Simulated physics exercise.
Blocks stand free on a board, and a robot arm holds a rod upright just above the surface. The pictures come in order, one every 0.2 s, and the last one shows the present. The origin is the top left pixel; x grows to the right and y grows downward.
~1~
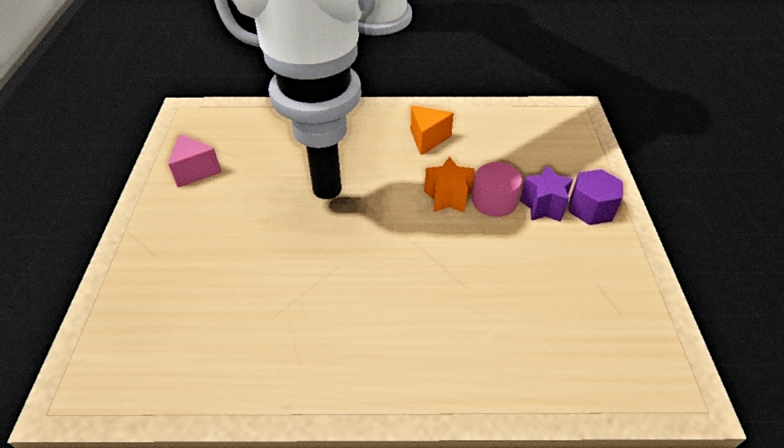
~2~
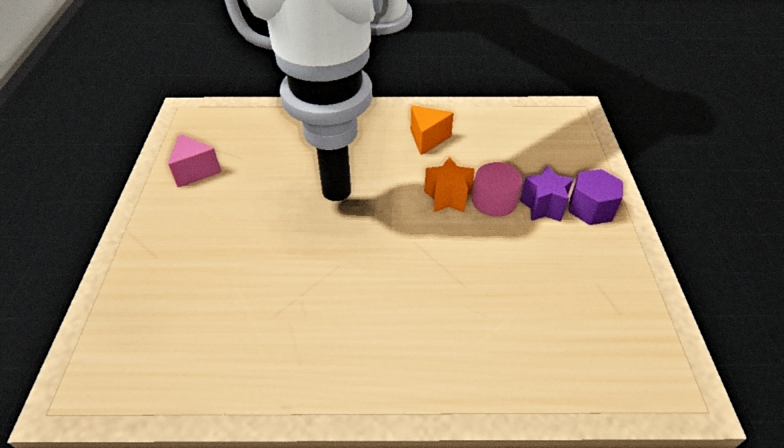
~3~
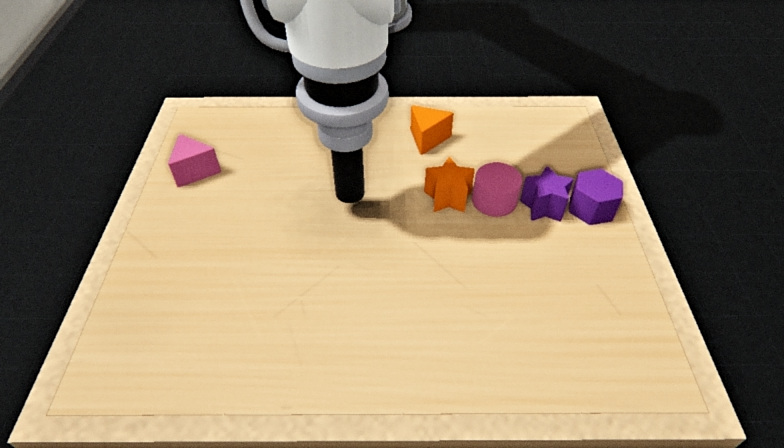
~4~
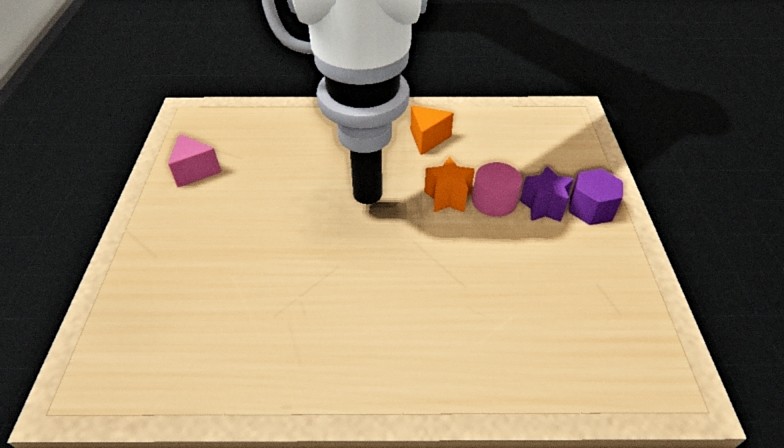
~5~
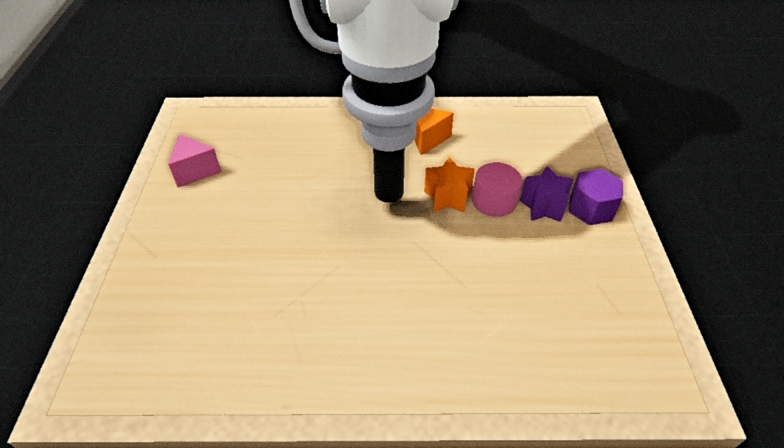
A robot arm moves its black rod rightward above a board while colored blocks stay still.
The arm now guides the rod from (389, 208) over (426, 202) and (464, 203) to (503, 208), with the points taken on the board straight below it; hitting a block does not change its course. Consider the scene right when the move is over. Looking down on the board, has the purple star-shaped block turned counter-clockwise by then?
No - that is not the case.
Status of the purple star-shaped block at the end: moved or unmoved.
It is no longer where it was.
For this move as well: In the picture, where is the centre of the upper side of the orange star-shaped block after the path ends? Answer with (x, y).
By then it is at (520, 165).
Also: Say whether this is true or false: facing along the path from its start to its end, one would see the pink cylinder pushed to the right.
Answer: False.
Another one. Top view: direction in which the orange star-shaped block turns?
From overhead, anticlockwise.
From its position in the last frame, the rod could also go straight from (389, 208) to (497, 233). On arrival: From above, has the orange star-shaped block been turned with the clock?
I expect not.
On the path given first. One third of the way, rod at (428, 187); orange star-shaped block at (457, 171).
Two thirds of the way, rod at (467, 188); orange star-shaped block at (492, 167), turned 15° anticlockwise; pink cylinder at (532, 168); purple star-shaped block at (571, 180), turned 40° clockwise; purple hexagonal block at (619, 189).
At the end, rod at (506, 192); orange star-shaped block at (520, 165), turned 40° anticlockwise; pink cylinder at (555, 156); purple star-shaped block at (582, 179), turned 75° clockwise; purple hexagonal block at (625, 190), turned 15° anticlockwise.
